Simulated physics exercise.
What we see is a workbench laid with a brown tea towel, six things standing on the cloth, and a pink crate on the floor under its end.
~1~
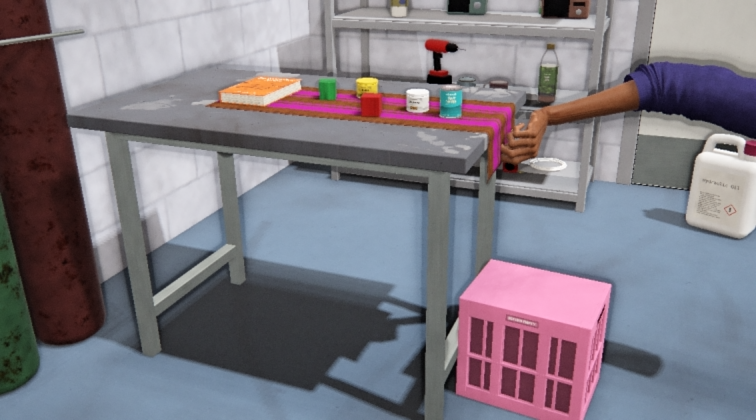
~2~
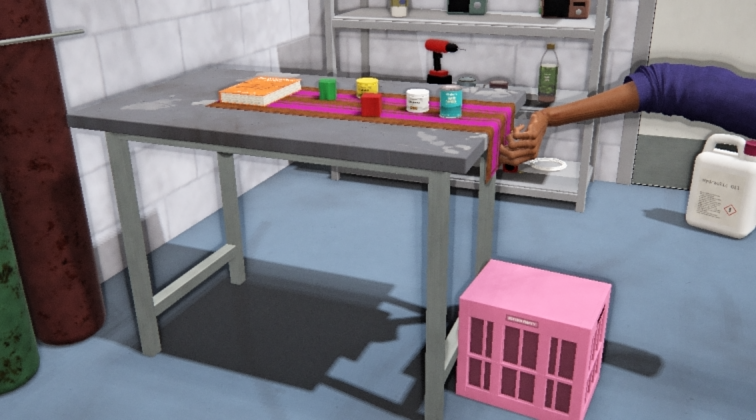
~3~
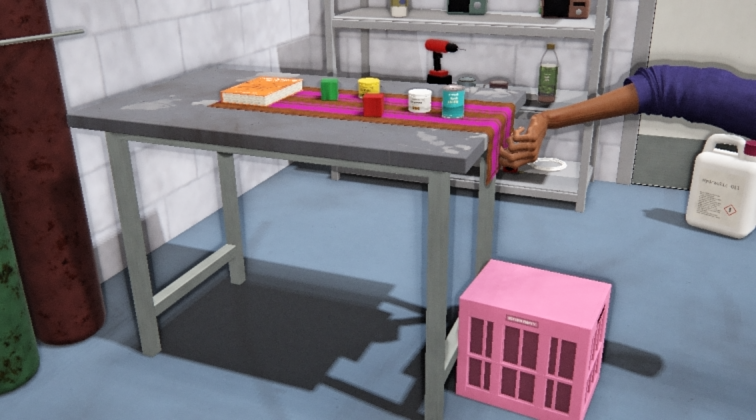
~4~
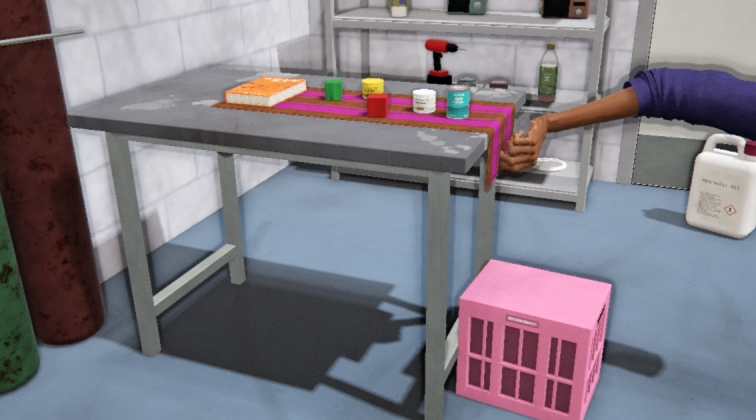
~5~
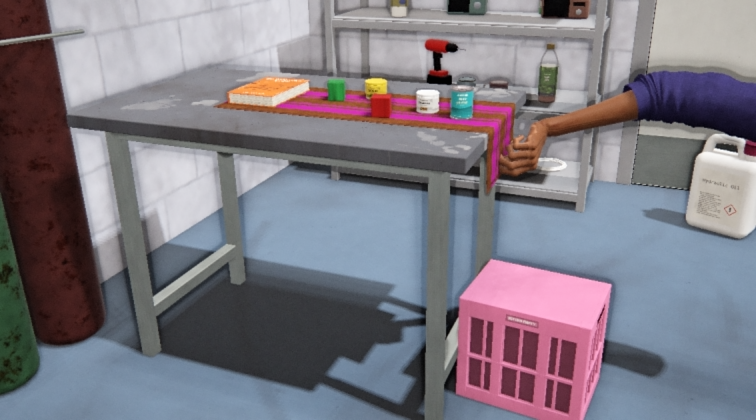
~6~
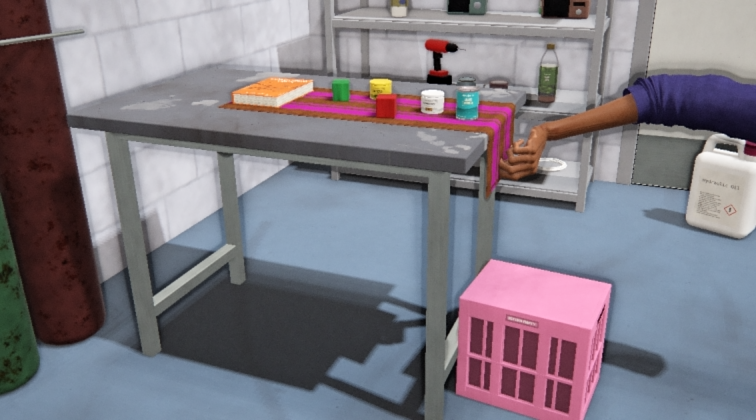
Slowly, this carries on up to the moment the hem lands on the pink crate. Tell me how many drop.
The tally of things that come off will be three.
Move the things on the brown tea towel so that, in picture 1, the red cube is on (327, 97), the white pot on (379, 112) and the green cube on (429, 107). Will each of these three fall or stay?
Outcome: Red cube stays, white pot falls away, green cube falls away.
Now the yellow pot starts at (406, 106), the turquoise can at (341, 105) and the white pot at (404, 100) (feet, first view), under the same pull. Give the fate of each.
Well, the yellow pot is dislodged, the turquoise can is safe, and the white pot is dislodged.
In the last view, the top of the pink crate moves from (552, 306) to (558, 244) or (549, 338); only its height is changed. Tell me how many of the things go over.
That would make 1 and 4.
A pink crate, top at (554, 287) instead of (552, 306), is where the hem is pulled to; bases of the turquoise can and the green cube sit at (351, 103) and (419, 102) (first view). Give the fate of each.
As for the turquoise can, it stays in place; as for the green cube, it leaves the top.
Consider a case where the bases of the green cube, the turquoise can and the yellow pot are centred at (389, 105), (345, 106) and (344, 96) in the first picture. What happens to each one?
Green cube dropped, turquoise can kept, yellow pot kept.
A little later, hem near (499, 215); all still up.
Next, hem near (498, 267); turquoise can and white pot gone.
When it is over, hem on the crate; turquoise can, white pot and red cube gone. The workbench loses three.
